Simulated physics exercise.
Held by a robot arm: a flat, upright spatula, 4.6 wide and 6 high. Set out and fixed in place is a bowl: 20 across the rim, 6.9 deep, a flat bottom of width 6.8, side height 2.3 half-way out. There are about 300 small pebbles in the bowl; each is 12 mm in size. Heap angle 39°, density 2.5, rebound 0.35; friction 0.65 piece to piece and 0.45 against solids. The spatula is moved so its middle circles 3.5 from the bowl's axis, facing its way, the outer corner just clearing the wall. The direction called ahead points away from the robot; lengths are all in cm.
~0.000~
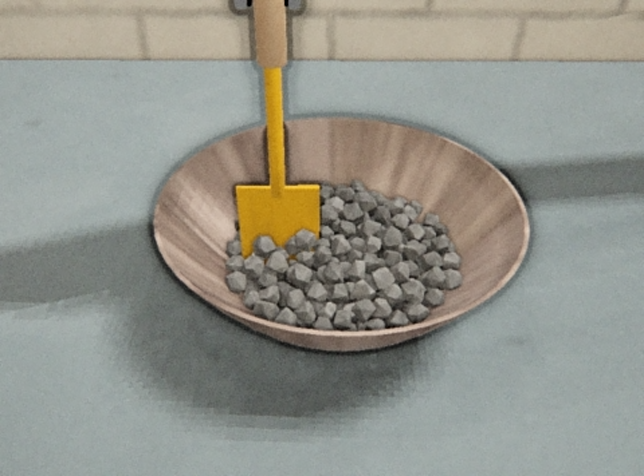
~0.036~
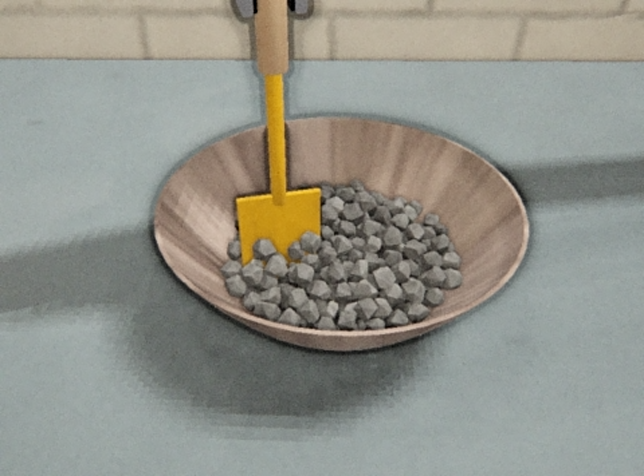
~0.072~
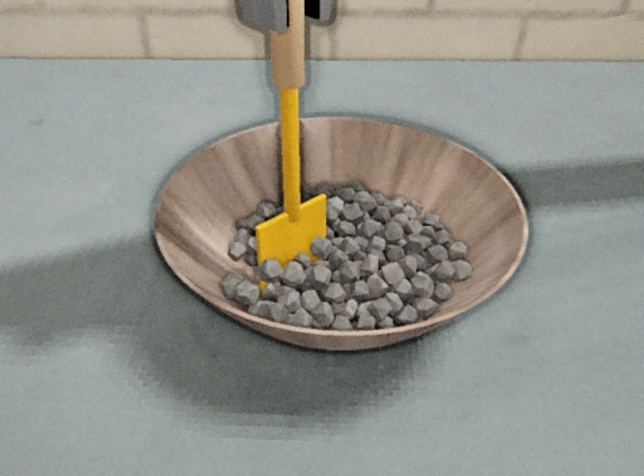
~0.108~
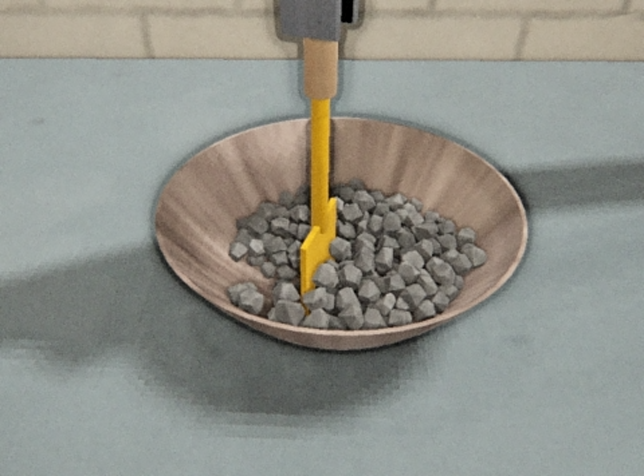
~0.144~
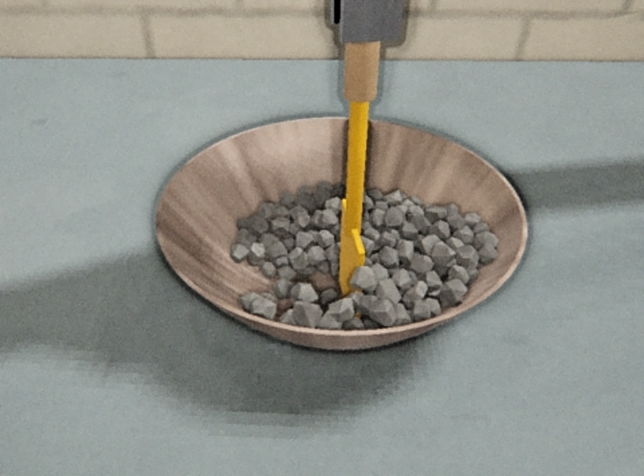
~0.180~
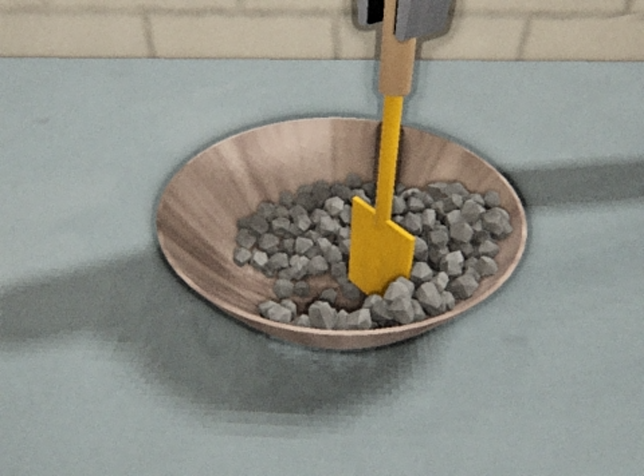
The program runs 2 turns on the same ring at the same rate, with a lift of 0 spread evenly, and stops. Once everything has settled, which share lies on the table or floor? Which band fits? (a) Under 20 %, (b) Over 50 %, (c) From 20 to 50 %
The answer is a.
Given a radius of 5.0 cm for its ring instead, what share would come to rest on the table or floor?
Near 35 percent.
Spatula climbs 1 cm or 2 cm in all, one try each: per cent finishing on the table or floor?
Roughly 20 percent, then roughly 15 percent.
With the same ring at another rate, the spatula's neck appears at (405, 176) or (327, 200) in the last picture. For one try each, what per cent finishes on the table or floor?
Near 35 in a hundred for the first and near 10 in a hundred for the second.
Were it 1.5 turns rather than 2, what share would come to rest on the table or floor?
Roughly 10 per cent would end up there.
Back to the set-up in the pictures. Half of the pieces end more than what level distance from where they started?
9 cm.
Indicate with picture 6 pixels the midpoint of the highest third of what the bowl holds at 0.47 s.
Somewhere around (232, 217) in the last view.
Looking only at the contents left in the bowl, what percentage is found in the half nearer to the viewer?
About 60 %.
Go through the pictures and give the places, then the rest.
The first frame shows spatula neck at (277, 163), 0° round; upper third of the load around (353, 242), from x 235 to 450, top at y 185; 302 in the bowl.
The second frame shows spatula neck at (278, 171), 13° round; upper third of the load around (351, 246), from x 235 to 450, top at y 185.
The third frame shows spatula neck at (292, 187), 41° round; upper third of the load around (349, 259), from x 235 to 460, top at y 185.
The fourth frame shows spatula neck at (320, 198), 70° round; upper third of the load around (368, 260), from x 235 to 475, top at y 185.
The fifth frame shows spatula neck at (354, 200), 98° round; upper third of the load around (402, 256), from x 240 to 485, top at y 185.
The sixth frame shows spatula neck at (385, 193), 127° round; upper third of the load around (426, 234), from x 240 to 500, top at y 180; 302 in the bowl.
By 0.47 s, 358° round, highest piece 9 above the table; 279 in the bowl, 17 on the table or floor, 6 in flight or on the tool.
By 0.76 s, 229° round, highest piece 8 above the table; 269 in the bowl, 29 on the table or floor, 4 in flight or on the tool.
By 1.11 s, 0° round, highest piece 7 above the table; 261 in the bowl, 41 on the table or floor.
By 1.81 s, 0° round, highest piece 7 above the table; 261 in the bowl, 41 on the table or floor.
Final count, 261 in the bowl, 41 on the table or floor. That is 14 % on the table or floor.
